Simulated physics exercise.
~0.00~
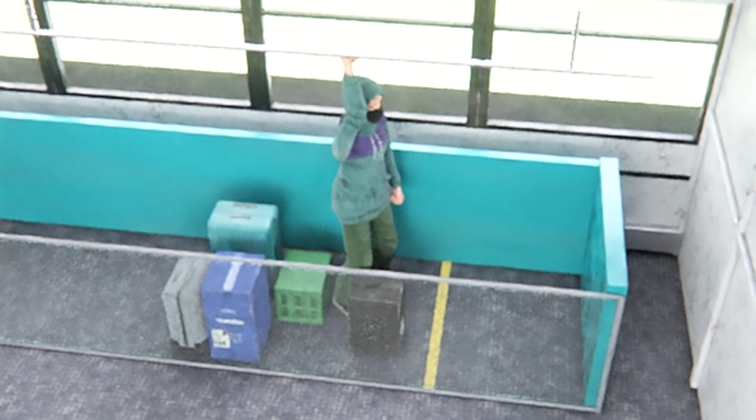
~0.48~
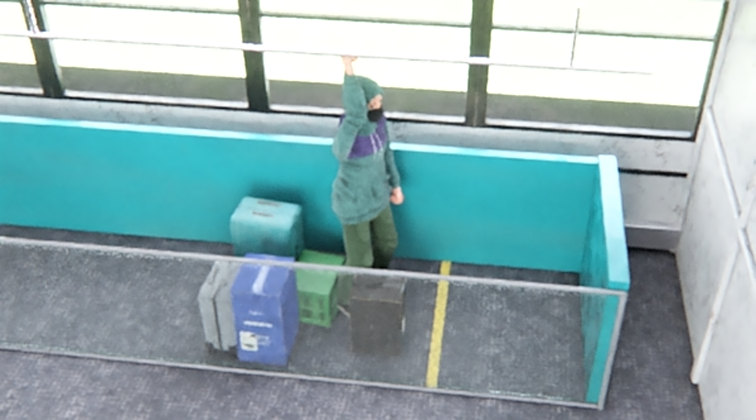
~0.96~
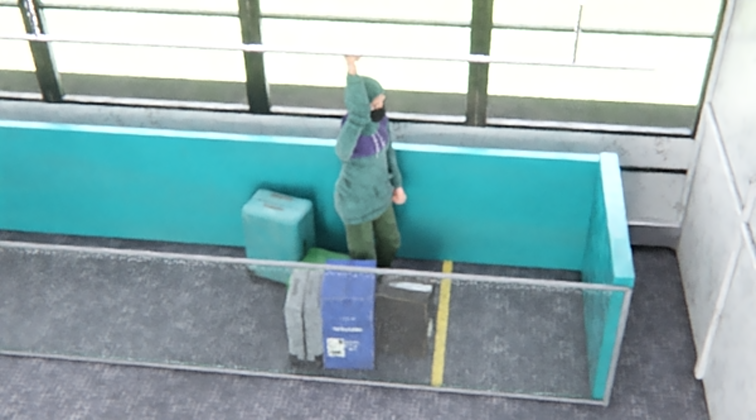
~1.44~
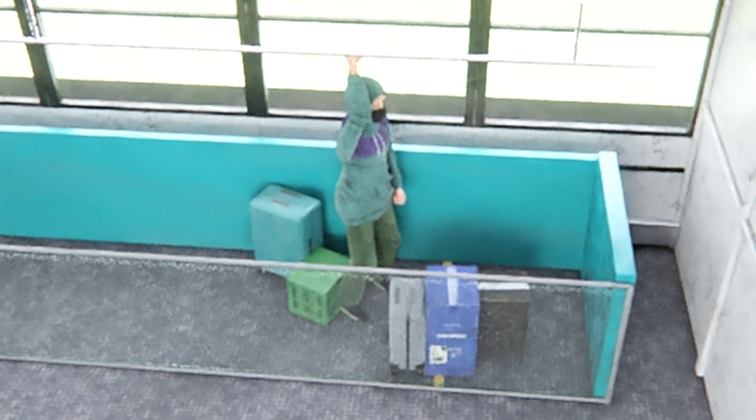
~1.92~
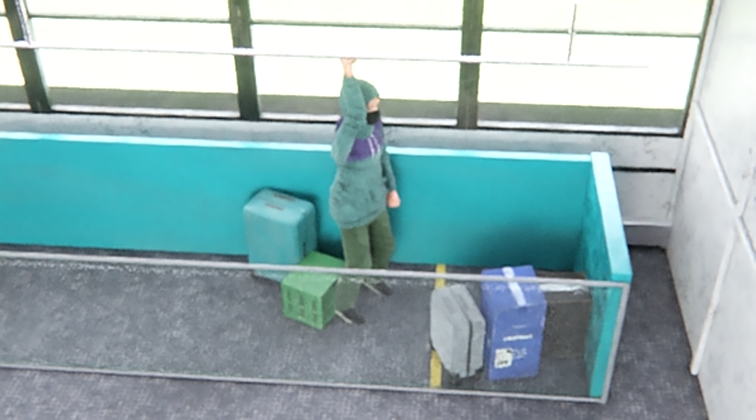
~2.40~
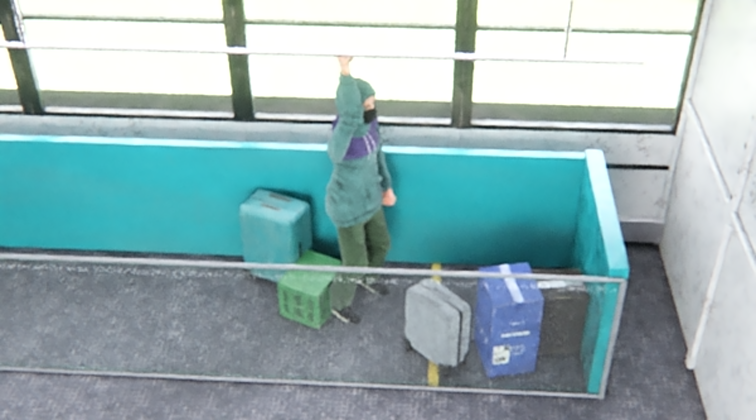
In a tram bay with a teal back wall and a clear front panel, seen from above, a masked person in a green hoodie and dark green trousers holds a rail overhead. At first, a teal case, a grey case, a tall blue bag and a green crate stand to the left, with a black pack by the person's feet. The luggage slides right, the teal case and crate soon stopping left of the yellow line. The blue bag and black pack carry on across it toward the right end. The grey case follows, then slips back slightly, ending upright at the line.
